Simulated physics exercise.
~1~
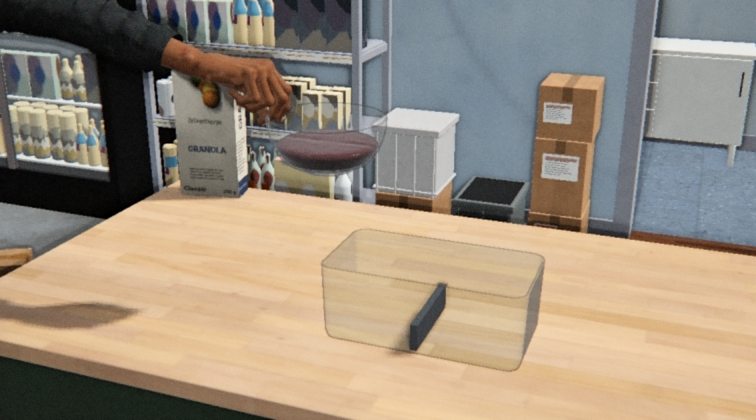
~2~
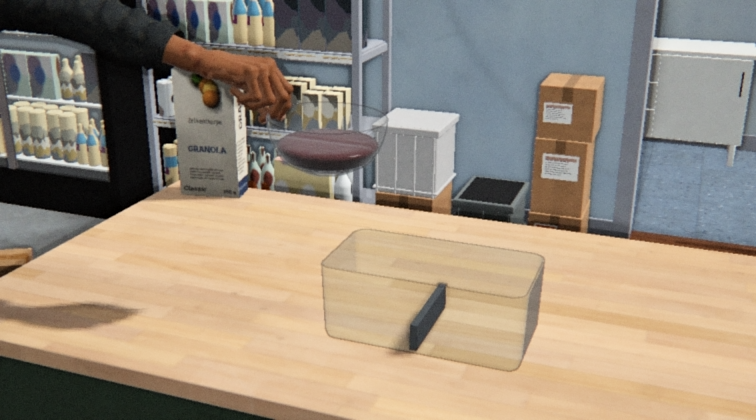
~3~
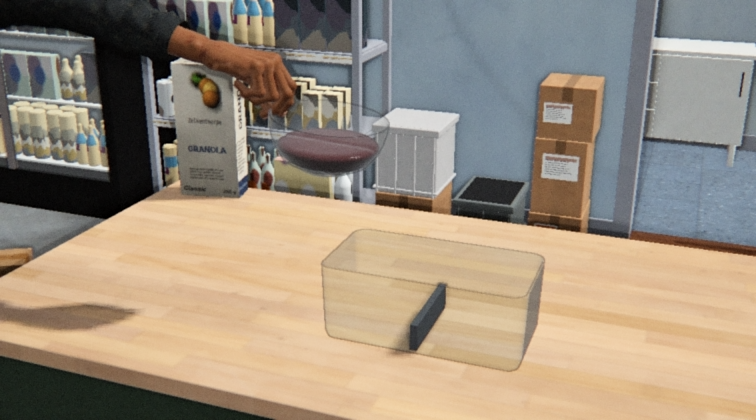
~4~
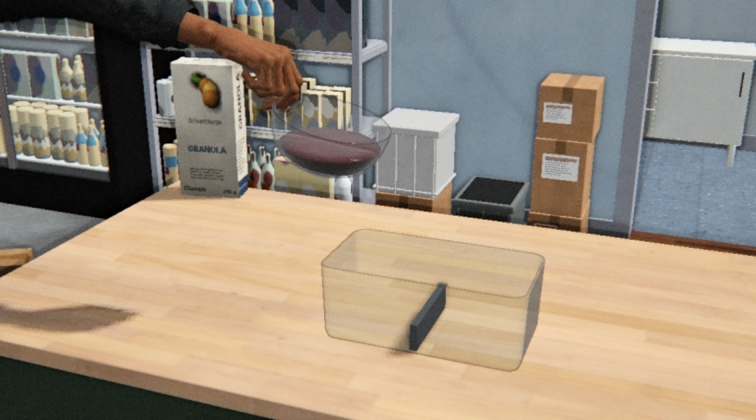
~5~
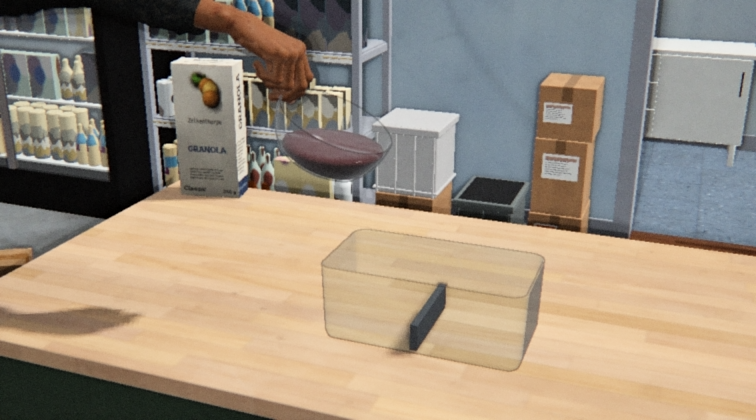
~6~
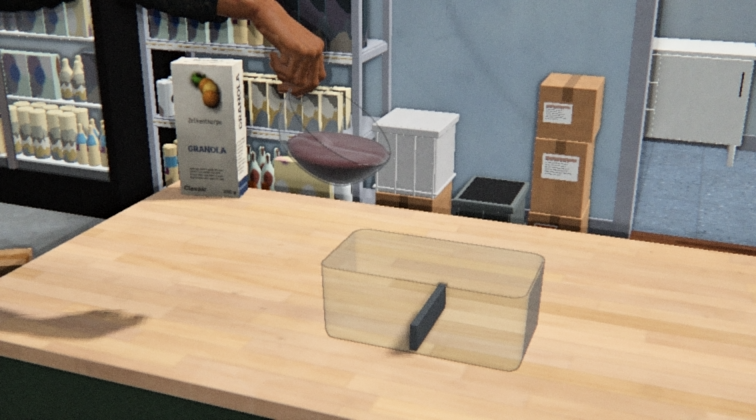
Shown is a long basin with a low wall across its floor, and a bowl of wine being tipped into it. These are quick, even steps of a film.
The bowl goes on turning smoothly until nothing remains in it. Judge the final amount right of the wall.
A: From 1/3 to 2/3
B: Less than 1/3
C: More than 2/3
Less than 1/3 (B).
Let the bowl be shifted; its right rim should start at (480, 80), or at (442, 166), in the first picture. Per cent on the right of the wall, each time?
It would come to near 70 per cent, and then near 75 per cent.
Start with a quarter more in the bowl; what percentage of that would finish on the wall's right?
My estimate is about 15 percent.
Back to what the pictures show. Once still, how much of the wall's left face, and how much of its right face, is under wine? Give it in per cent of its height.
I'd say close to 50 per cent on the left side and 0 on the right.
A moment on, the bowl is tipped on its side and 16 per cent is still to pour, 38 is left of the wall and 2 right of it.
Next, the bowl is tipped right over and 1 per cent is still to pour, 82 is left of the wall and 5 right of it.
Then the bowl is tipped right over and 0 per cent is still to pour, 86 is left of the wall and 8 right of it.
Later the bowl is tipped right over and 0 per cent is still to pour, 86 is left of the wall and 8 right of it.
At rest 86 per cent lies left of the wall, 8 right of it and 6 outside.
